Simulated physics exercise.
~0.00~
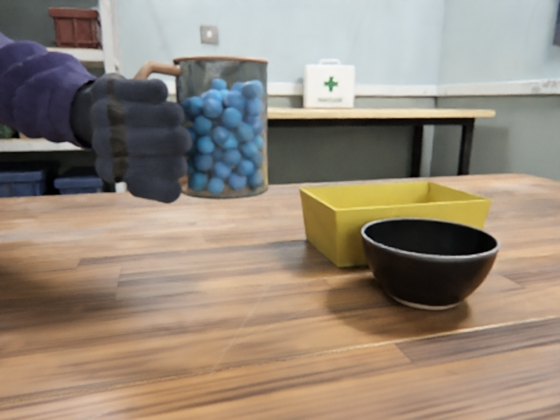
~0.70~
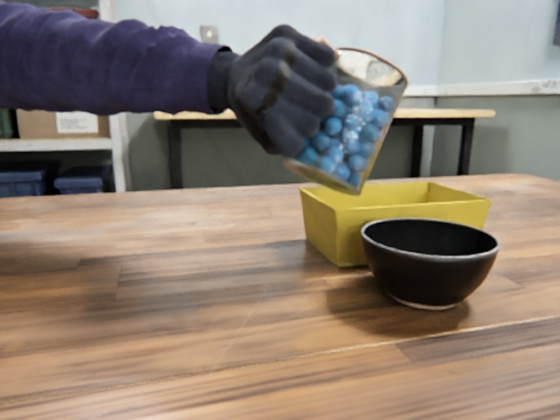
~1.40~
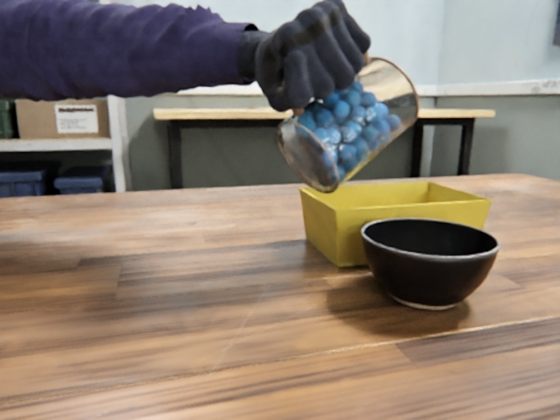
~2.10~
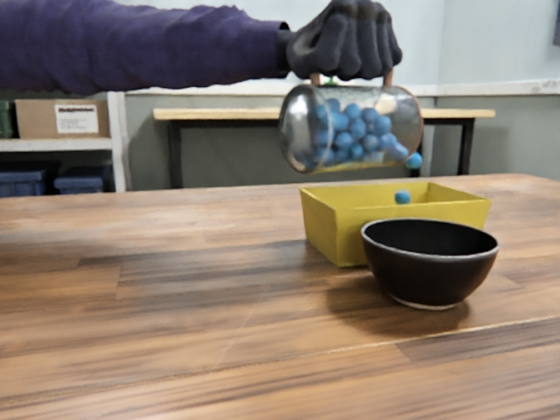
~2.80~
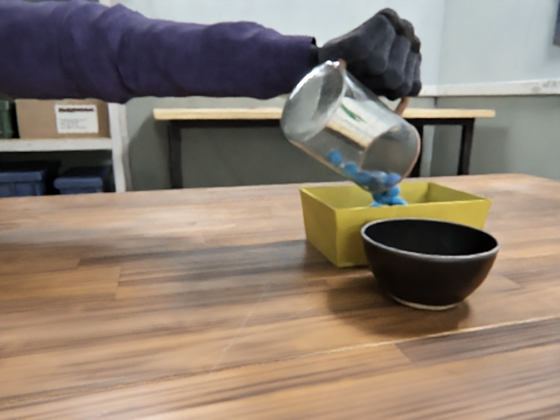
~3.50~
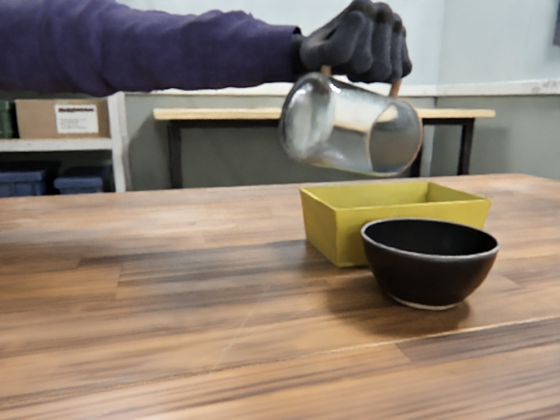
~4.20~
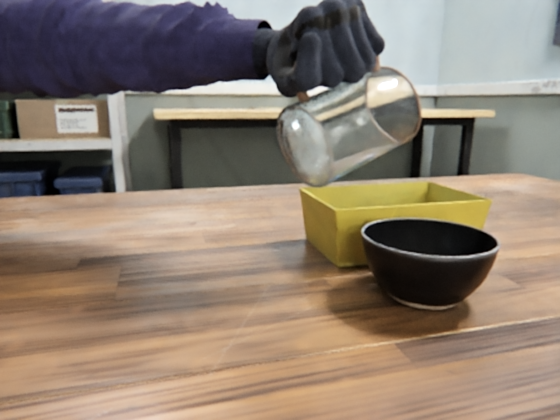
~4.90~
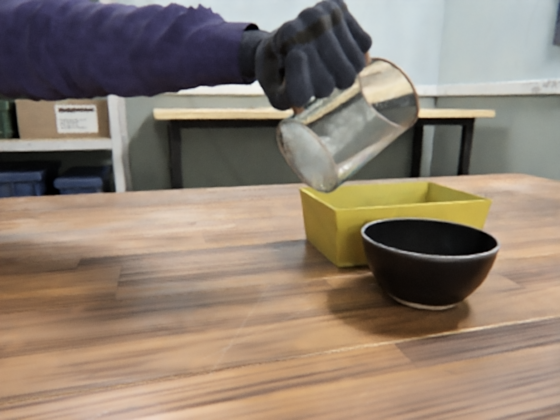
On a wooden tabletop, a gloved hand tipping blue balls from a clear cup into a yellow tin, then holding the emptied cup tilted.
